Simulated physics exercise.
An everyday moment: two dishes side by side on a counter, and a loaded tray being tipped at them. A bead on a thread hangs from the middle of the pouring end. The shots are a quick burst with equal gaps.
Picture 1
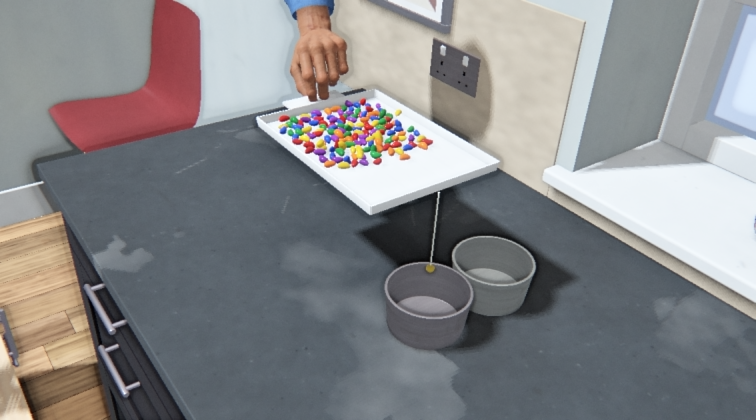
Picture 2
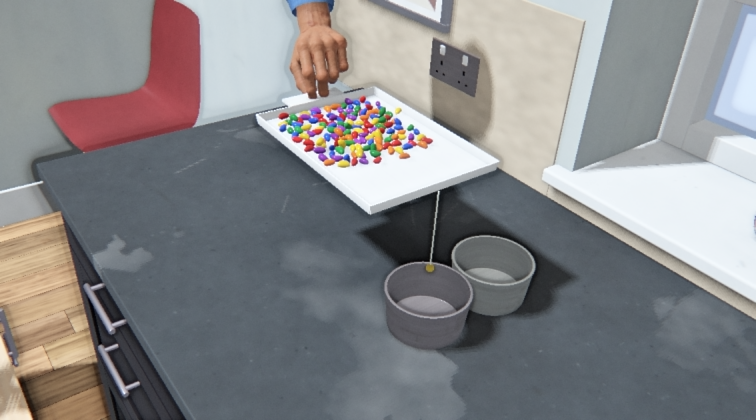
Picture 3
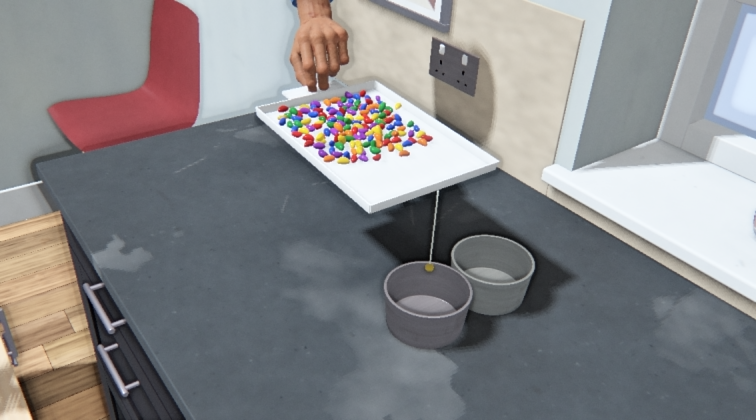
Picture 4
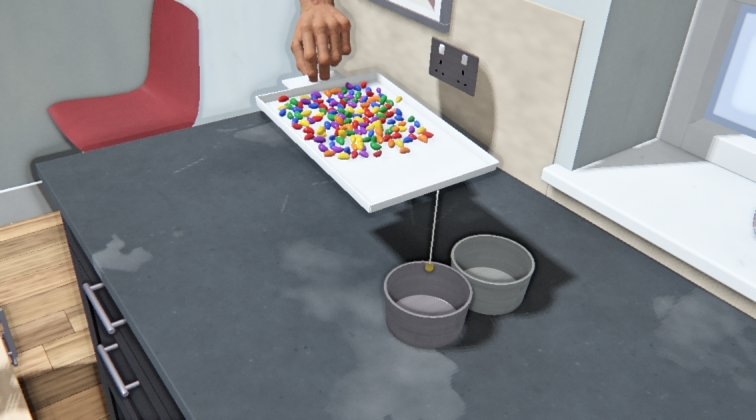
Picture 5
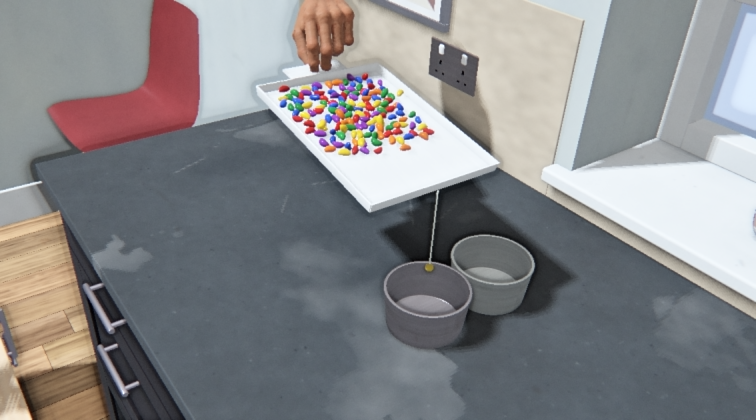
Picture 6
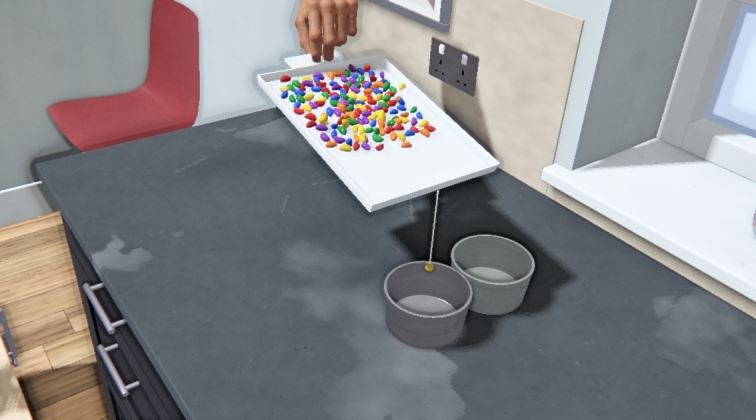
On a dark kitchen counter, a hand holds the far end of a white tray of colourful jelly beans above two grey dishes, a bead hanging on a thread, as the tray tilts very slightly and the beans shift slightly toward the hand.
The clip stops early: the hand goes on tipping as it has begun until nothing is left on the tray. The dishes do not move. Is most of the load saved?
They take the larger part between them.
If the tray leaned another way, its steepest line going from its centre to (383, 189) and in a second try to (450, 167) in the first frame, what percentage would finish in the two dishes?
In turn 30 and 90 in a hundred.
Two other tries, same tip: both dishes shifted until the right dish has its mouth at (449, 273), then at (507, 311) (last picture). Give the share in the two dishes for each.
The first gives 40 %, the second 30 %.
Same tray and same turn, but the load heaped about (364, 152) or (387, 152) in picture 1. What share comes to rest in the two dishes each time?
Roughly 60 per cent, and 50 per cent.
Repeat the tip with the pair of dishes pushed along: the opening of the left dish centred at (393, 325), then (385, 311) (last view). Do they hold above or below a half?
In turn: The larger part; most of it.
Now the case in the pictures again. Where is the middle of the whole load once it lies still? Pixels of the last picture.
Close to (456, 315).
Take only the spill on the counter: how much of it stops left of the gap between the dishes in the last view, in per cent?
Near 30 %.
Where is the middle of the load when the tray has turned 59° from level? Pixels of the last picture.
Close to (444, 163).
Soon after the last picture, tray tipped steeply; most on the tray; a stray few in the right dish; a stray few outside both; a small part in the air.
A little later, tray tipped right over; about half on the tray; a small part in the left dish; a small part in the right dish; a small part outside both; a small part in the air.
Later still, tray tipped past a quarter turn; about a third in the left dish; about a third in the right dish; about a third outside both.
At rest, tray tipped past a quarter turn; about a third in the left dish; about a third in the right dish; about a third outside both.
